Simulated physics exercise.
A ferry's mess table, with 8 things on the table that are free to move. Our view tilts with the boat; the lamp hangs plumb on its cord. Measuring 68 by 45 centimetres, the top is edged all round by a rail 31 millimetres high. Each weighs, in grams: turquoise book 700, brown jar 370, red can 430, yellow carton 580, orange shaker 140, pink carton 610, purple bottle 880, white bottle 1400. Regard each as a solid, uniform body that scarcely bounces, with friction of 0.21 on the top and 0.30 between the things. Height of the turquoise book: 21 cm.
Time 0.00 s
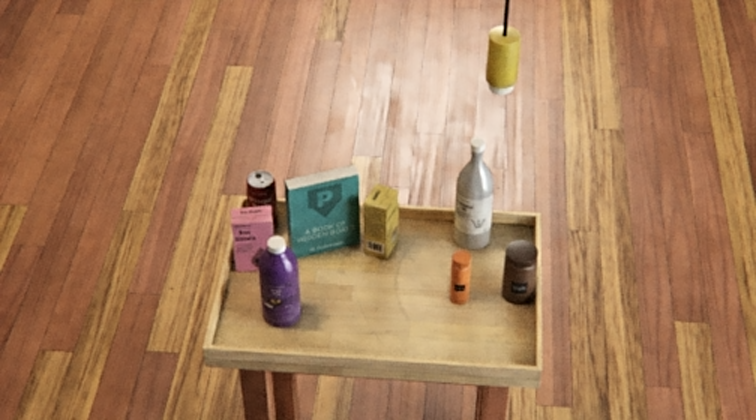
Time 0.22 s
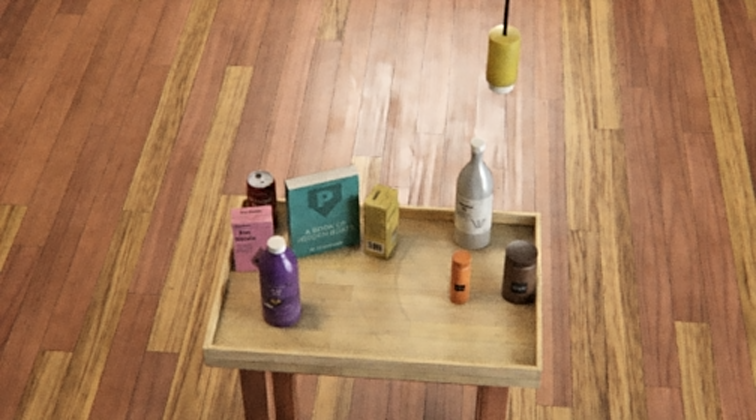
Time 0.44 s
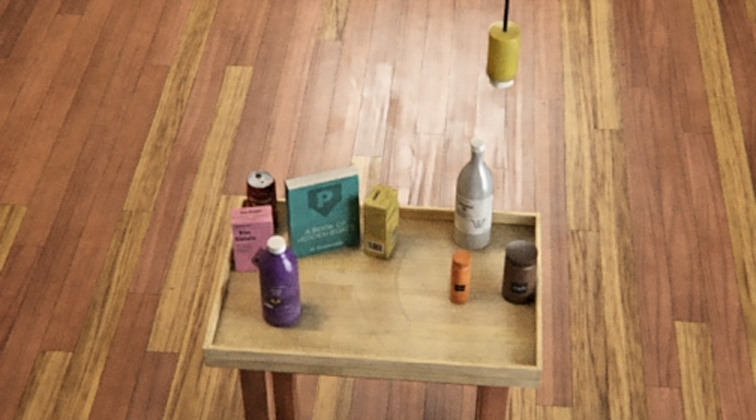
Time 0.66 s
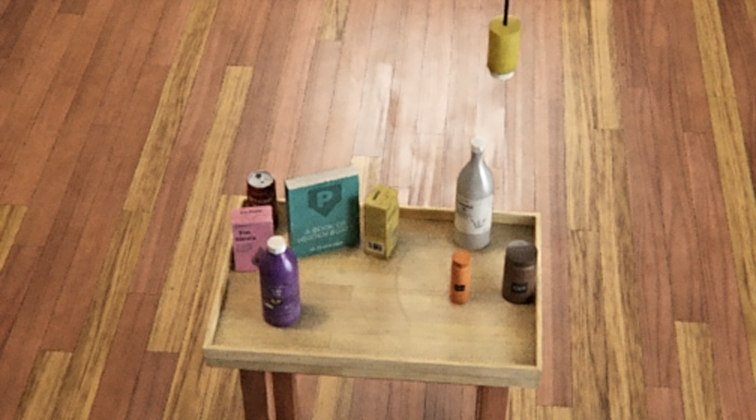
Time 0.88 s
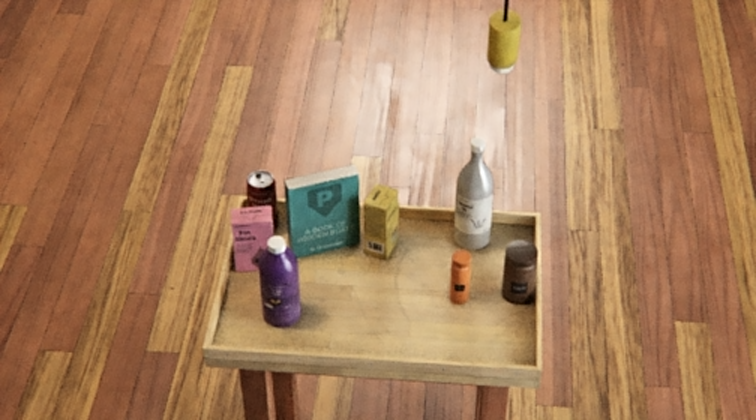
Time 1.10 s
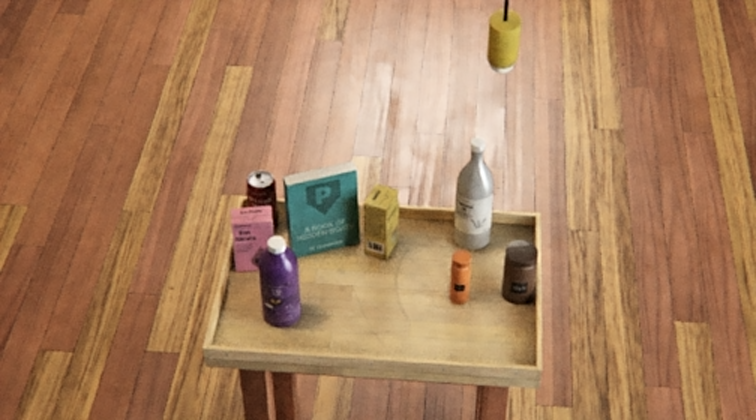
The yellow lamp hanging on its cord shifts very slightly upward in view above a railed wooden table as the floor gradually tilts away toward the far side. The bottles, jar, shaker, cartons and can stay in place, and finally the turquoise book rocks slightly.
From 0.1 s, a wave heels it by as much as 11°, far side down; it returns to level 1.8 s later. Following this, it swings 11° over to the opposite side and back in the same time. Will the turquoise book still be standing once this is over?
No.
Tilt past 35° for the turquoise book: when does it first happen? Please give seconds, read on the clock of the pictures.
Near 1.4 s.
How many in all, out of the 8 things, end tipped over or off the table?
1.
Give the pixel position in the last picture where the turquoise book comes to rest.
Near (335, 404).
By 1.50 s, floor tilted 5°, far side down; turquoise book on its side near (311, 197).
By 1.80 s, boat level; turquoise book now off the table.
By 2.00 s, boat level.
When it is over (4.2 s), off the table and tipped over, turquoise book; the other 7 within 5 cm of the start. In the last view, turquoise book near (335, 404).
